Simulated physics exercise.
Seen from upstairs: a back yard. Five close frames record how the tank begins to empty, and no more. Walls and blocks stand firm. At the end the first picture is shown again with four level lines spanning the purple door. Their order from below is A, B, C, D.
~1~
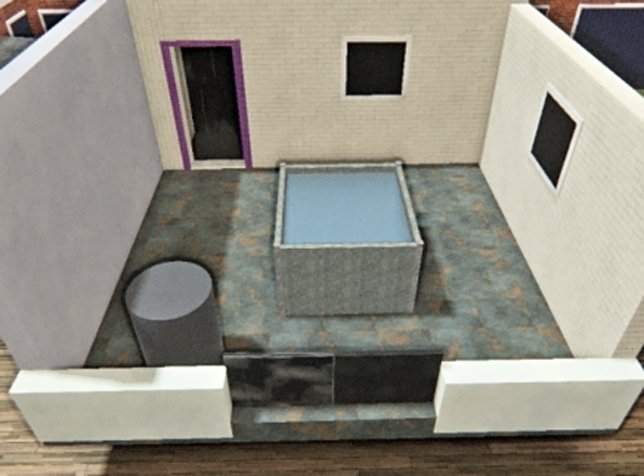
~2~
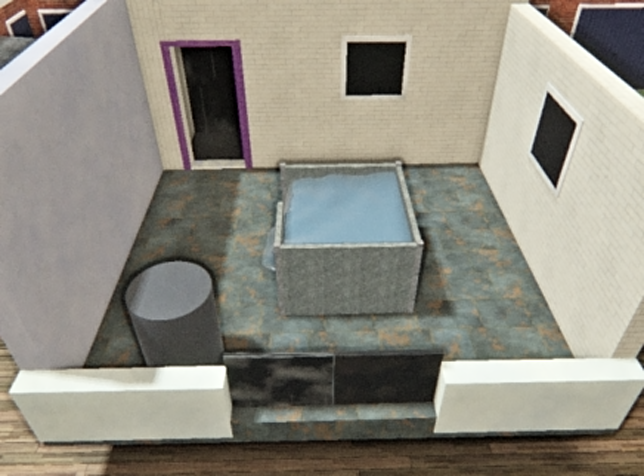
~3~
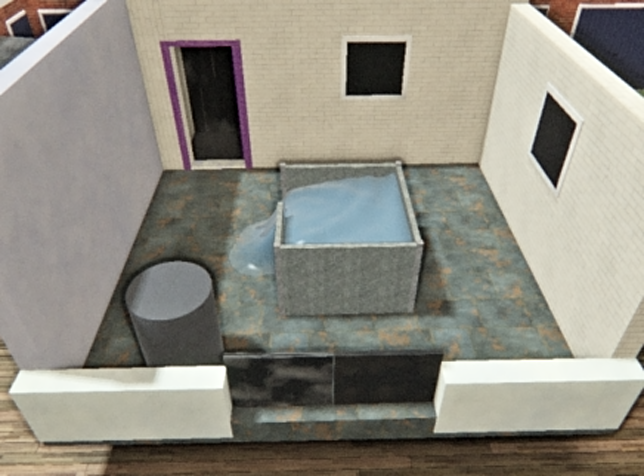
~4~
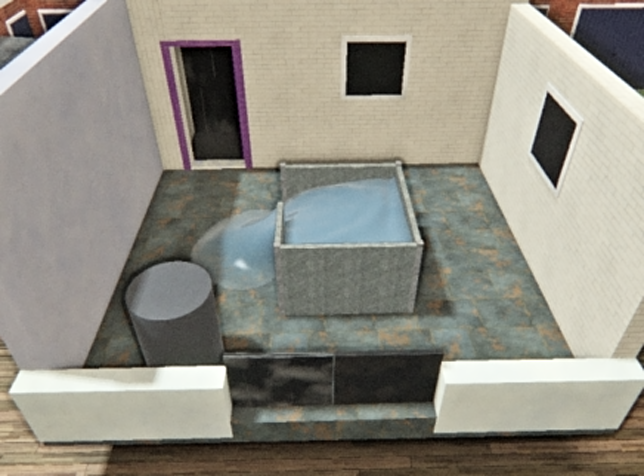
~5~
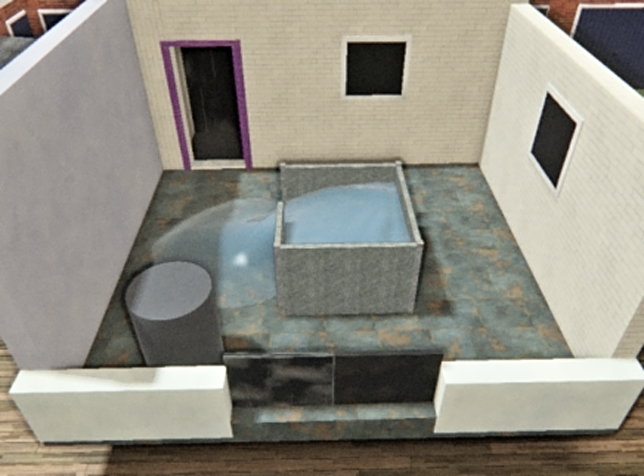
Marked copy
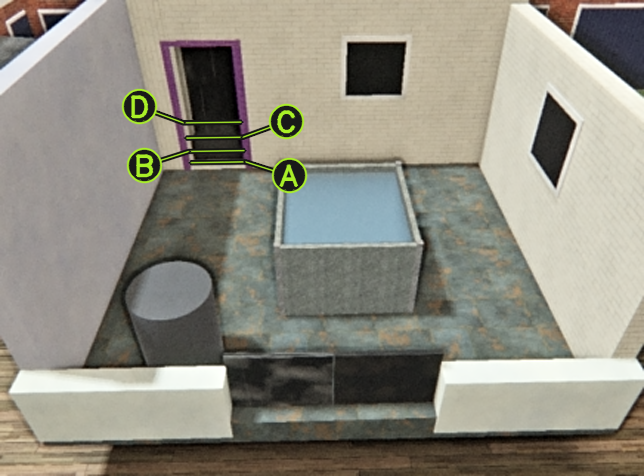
In a back yard, water pours from a tank's left side and spreads across the ground.
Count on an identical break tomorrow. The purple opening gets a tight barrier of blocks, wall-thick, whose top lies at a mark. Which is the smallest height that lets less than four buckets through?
Height B just does it.
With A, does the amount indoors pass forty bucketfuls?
No, it does not.
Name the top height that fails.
That is height A.
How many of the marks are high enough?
Three.
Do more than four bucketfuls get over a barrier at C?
No.
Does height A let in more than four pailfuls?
Yes, it does.
In lime, A at (218, 162); B at (216, 151); C at (214, 137); D at (212, 122); from the bottom up A, B, C, D.
With A, about 13 bucketfuls get in.
With B, a splash gets over, under a bucket.
With C, nothing gets over.
With D, nothing gets over.
